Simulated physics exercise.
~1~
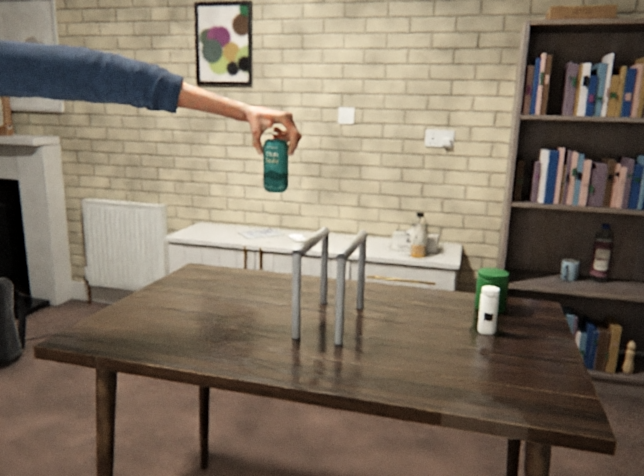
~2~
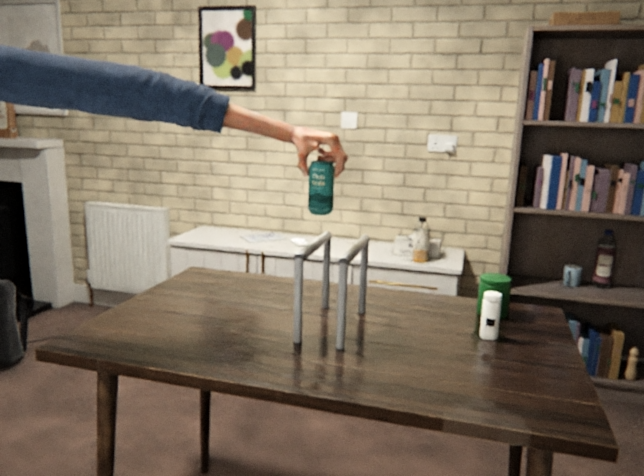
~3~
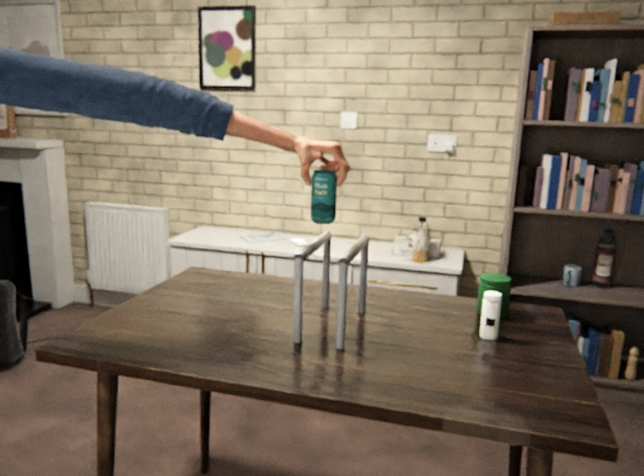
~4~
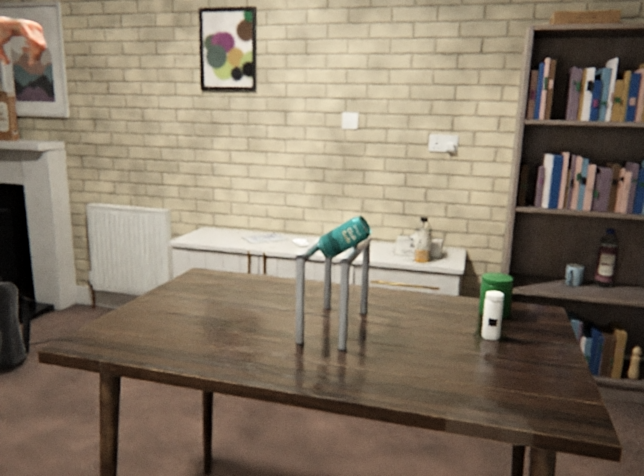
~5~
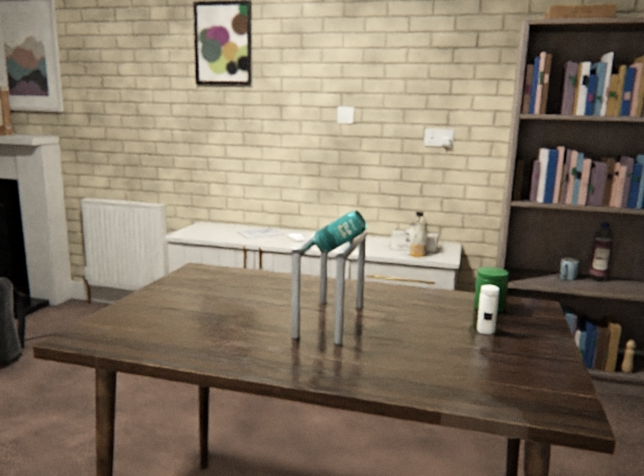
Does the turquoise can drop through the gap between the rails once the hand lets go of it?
No, the turquoise can tips over but stays on top, caught across the two grey rails.
